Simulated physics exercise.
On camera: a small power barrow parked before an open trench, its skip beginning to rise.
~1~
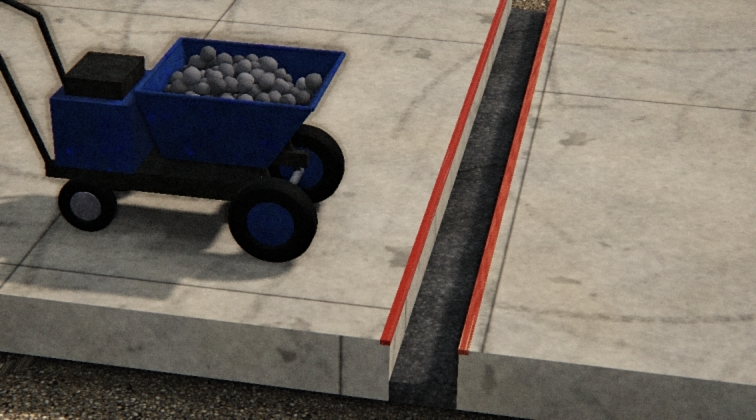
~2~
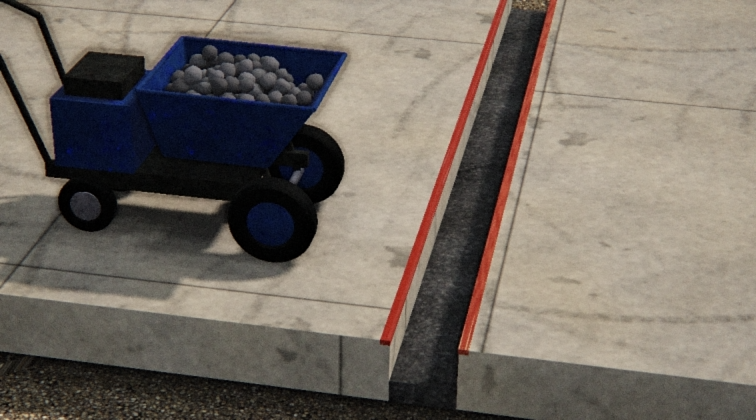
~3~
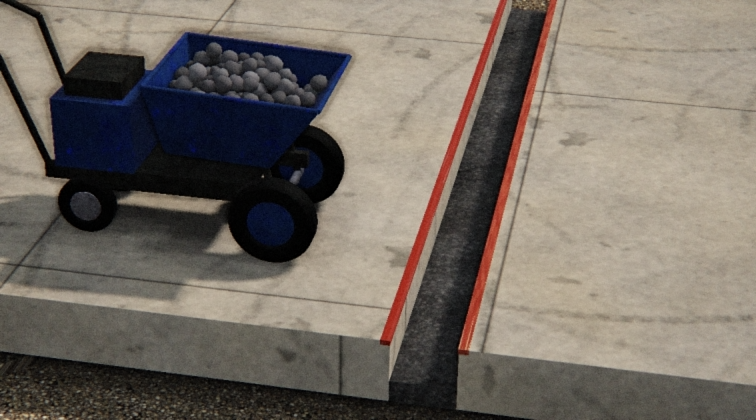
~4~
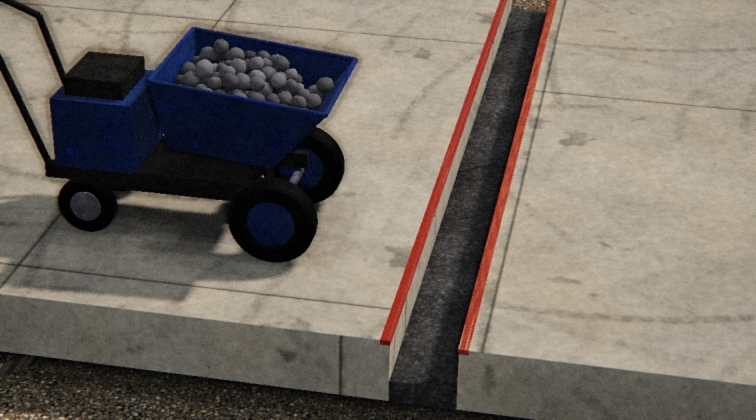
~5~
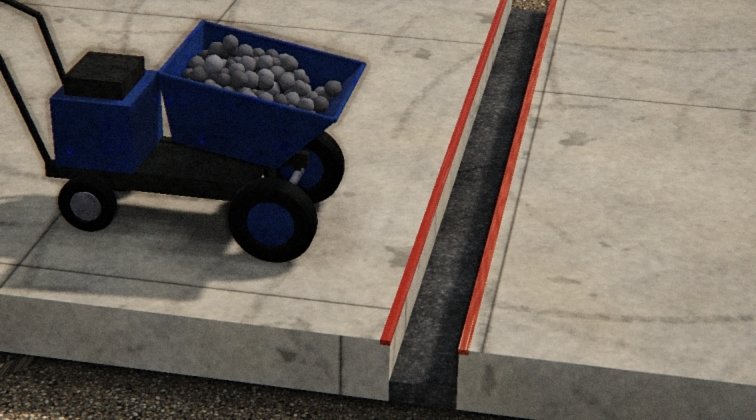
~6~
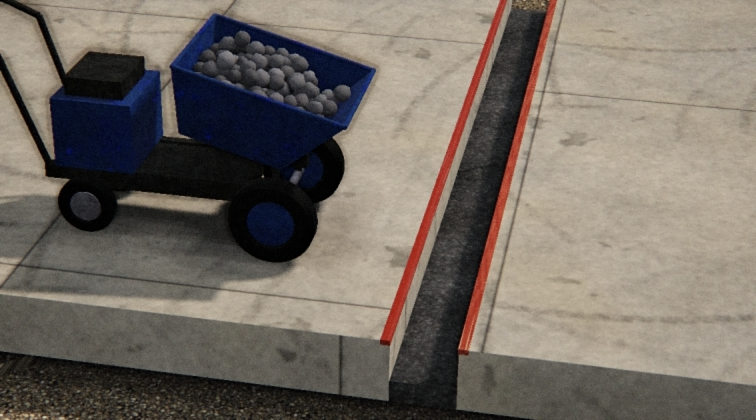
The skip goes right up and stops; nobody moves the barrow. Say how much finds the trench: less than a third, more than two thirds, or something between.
The trench ends with over two thirds of it.
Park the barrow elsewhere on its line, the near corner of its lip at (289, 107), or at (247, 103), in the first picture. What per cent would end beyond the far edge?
Roughly 0 per cent, and 0 per cent.
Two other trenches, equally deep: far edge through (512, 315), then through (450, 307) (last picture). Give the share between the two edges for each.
Near 100 % and 60 %.
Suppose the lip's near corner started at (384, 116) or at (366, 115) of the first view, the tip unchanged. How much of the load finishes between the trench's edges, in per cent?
First some 0, then 30 per cent.
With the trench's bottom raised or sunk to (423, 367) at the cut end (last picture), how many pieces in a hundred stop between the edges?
Near 60 %.
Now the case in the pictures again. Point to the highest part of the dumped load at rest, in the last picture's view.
At about (439, 227).
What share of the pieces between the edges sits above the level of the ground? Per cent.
Some 20 per cent.
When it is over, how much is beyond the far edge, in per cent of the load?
It comes to 5 per cent or so.
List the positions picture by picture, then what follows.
The first frame shows lip of the skip near (312, 109), level; top of the load near (225, 72), round cobbles; first edge of the trench near (399, 301); far edge near (474, 310), the trench under half as wide as the skip, and about half as deep as wide.
The second frame shows lip of the skip near (313, 110), level; top of the load near (227, 71).
The third frame shows lip of the skip near (318, 112), tipped barely; top of the load near (231, 70).
The fourth frame shows lip of the skip near (325, 116), tipped a little; top of the load near (222, 70).
The fifth frame shows lip of the skip near (334, 121), tipped a little; top of the load near (223, 69).
The sixth frame shows lip of the skip near (345, 127), tipped clearly; top of the load near (234, 65); first edge of the trench near (399, 301); far edge near (474, 310).
Shortly afterwards, skip tipped steeply; the whole lot in the skip.
Next, skip tipped steeply; the bulk in the skip; a little in or heaped over the trench; only a few beyond it; only a few falling.
Some moments later, skip tipped right over; a little in the skip; only a few short of the trench; the bulk in or heaped over the trench; a little beyond it.
In the end, skip tipped right over; a little in the skip; only a few short of the trench; the bulk in or heaped over the trench; a little beyond it.
